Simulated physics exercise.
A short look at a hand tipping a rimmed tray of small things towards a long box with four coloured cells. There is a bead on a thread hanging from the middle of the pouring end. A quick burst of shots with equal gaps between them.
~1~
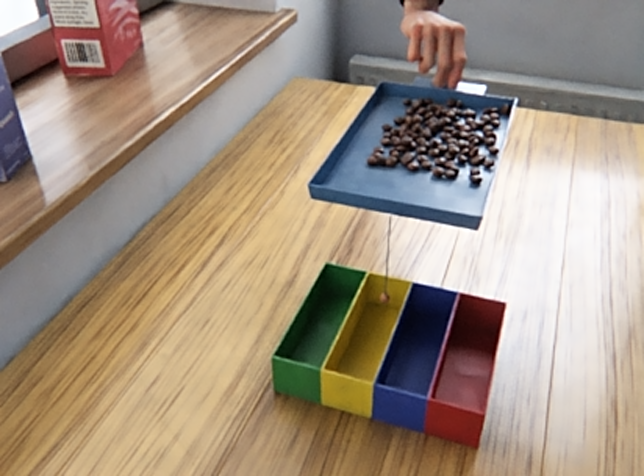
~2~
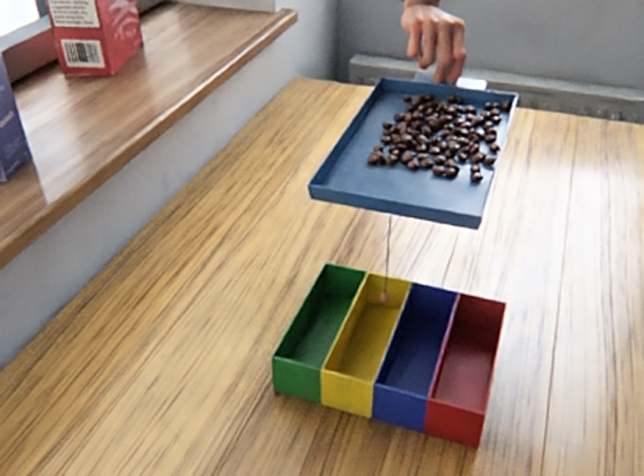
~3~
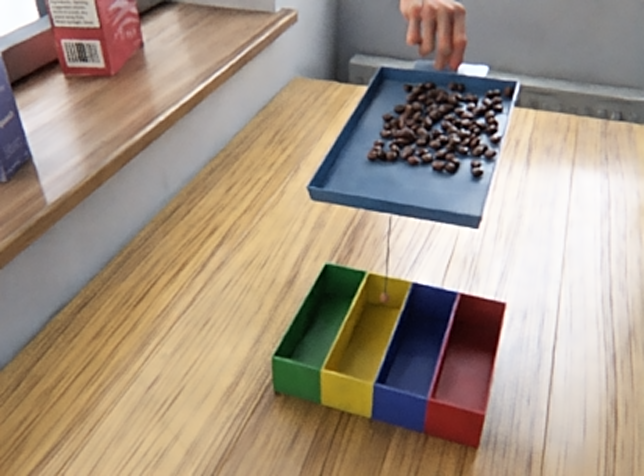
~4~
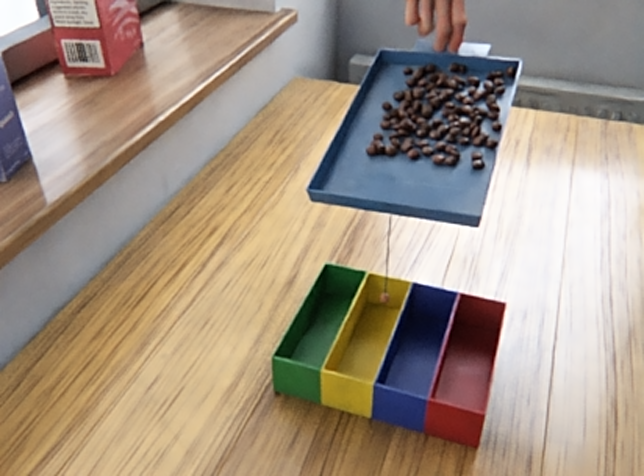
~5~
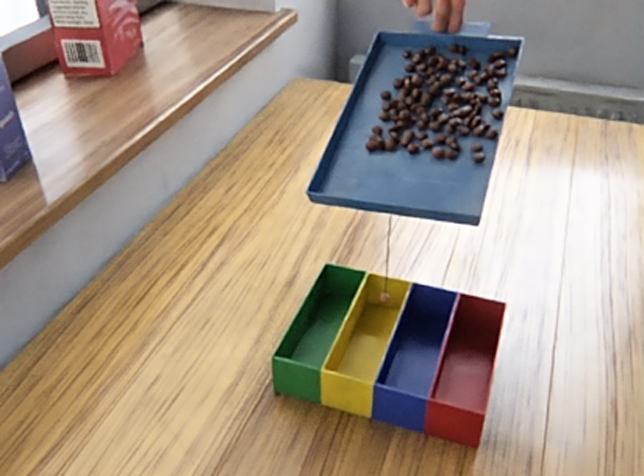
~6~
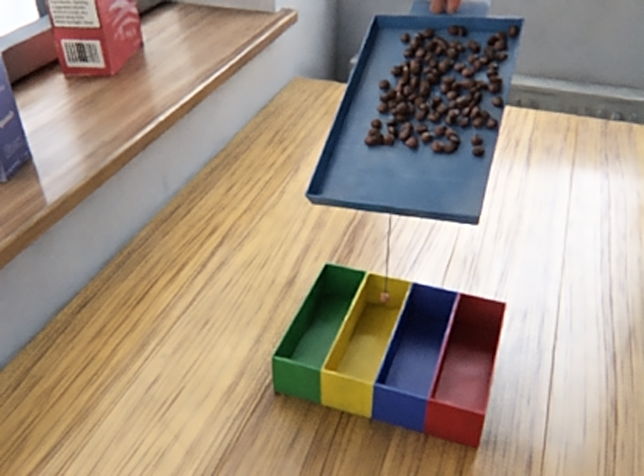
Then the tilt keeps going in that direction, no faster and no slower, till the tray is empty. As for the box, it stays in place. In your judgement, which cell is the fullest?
In my judgement the green cell is fullest.
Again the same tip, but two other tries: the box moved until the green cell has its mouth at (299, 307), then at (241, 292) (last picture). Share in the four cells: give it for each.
Close to 90 in a hundred, followed by close to 90 in a hundred.
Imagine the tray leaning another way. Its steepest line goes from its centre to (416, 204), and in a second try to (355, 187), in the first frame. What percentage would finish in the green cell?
About 10 and 60 percent.
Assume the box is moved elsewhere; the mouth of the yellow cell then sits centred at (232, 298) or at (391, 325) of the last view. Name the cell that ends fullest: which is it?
For the first position it is the red one, and for the second it is the green one.
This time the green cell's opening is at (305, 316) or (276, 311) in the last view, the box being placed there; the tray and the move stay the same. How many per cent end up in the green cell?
Roughly 50% the first time and 20% the second time.
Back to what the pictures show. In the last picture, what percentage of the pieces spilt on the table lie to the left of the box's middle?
Close to 100 %.
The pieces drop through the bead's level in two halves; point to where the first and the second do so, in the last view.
First roughly (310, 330), then roughly (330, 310).
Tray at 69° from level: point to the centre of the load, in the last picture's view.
In the last view the centre sits at roughly (358, 199).
Just after the last frame, tray tipped steeply; the larger part on the tray; about a tenth falling or outside the box.
A moment on, tray tipped past a quarter turn; roughly a quarter on the tray; roughly a third in the green cell; roughly a quarter in the yellow cell; just a few in the blue cell; roughly a quarter falling or outside the box.
Further on, tray tipped past a quarter turn; roughly half in the green cell; roughly a quarter in the yellow cell; about a tenth in the blue cell; roughly a quarter falling or outside the box.
When it is over, tray tipped past a quarter turn; roughly half in the green cell; roughly a quarter in the yellow cell; about a tenth in the blue cell; not one in the red cell; roughly a quarter outside the box.
